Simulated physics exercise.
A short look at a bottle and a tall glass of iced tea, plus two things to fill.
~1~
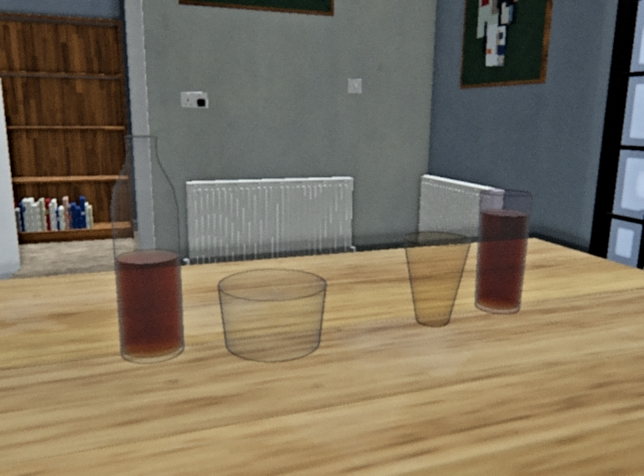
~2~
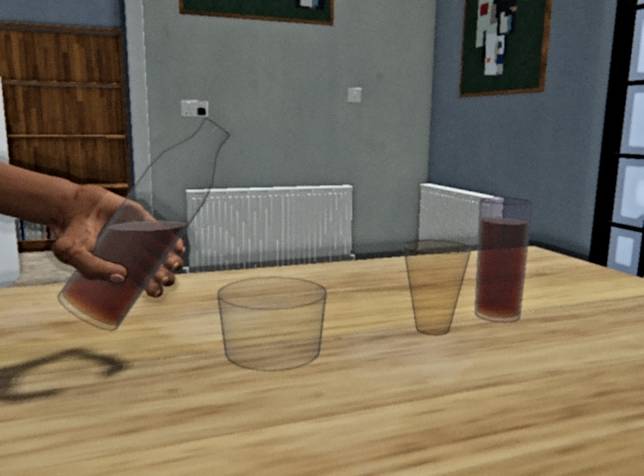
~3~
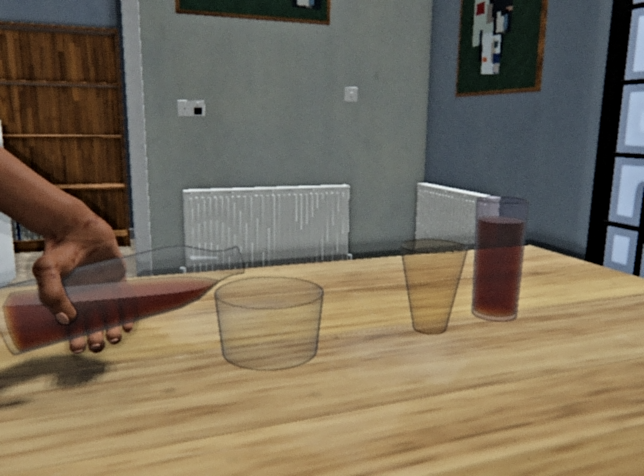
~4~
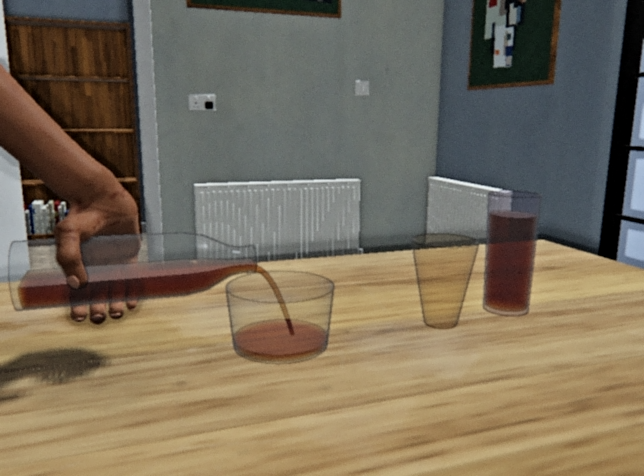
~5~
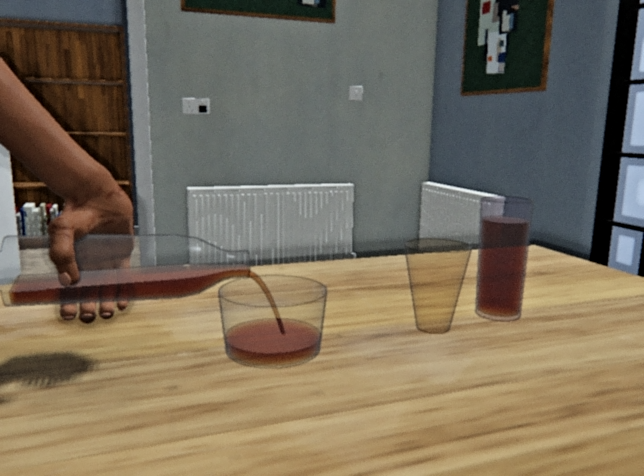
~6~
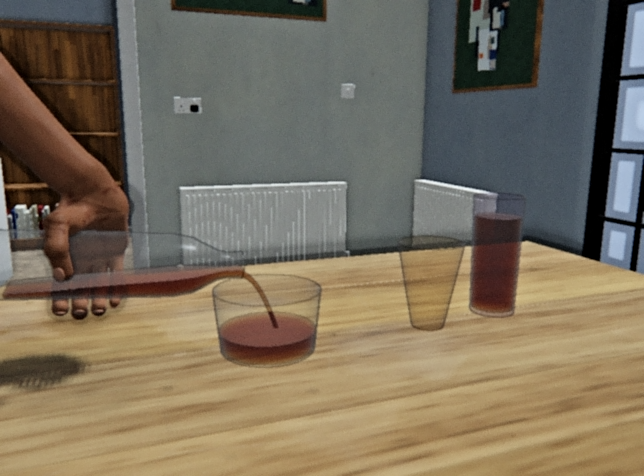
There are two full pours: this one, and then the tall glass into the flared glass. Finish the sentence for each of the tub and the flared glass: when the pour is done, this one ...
The tub takes it all; the flared glass runs over.
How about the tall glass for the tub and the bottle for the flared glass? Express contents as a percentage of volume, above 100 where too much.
Respectively 50 and 120 percent.
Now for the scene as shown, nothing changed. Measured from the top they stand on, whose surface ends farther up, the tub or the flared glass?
The flared glass.
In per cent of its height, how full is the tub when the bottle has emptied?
It stands at around 50 percent.
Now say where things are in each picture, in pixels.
At the start; bottle (147, 245) about half full; tall glass (502, 249) about three quarters full; tub (273, 312) empty; flared glass (435, 276) empty, in the first picture.
A hand has the bottle; bottle (155, 216) tipped 35° with all of its load; tub (273, 320) empty, in the second picture.
The bottle is tipped; bottle (134, 287) tipped 80° with all of its load; tub (270, 320) empty, in the third picture.
The stream is running; bottle (146, 267) tipped 90° with about three quarters of its load; tub nearly empty, surface at (281, 336), in the fourth picture.
The stream is running; bottle (139, 268) tipped 95° with about two thirds of its load; flared glass (436, 283) empty, in the fifth picture.
The stream is running; bottle (133, 264) tipped 95° with about half of its load; tall glass about three quarters full, surface at (498, 216); tub about a third full, surface at (268, 328); flared glass (429, 280) empty, in the sixth picture.
Shortly, the tub is about a third full.
Then, the tub is about half full.
At the finish, the tub is about half full; the flared glass is full to the brim, some went over its rim.
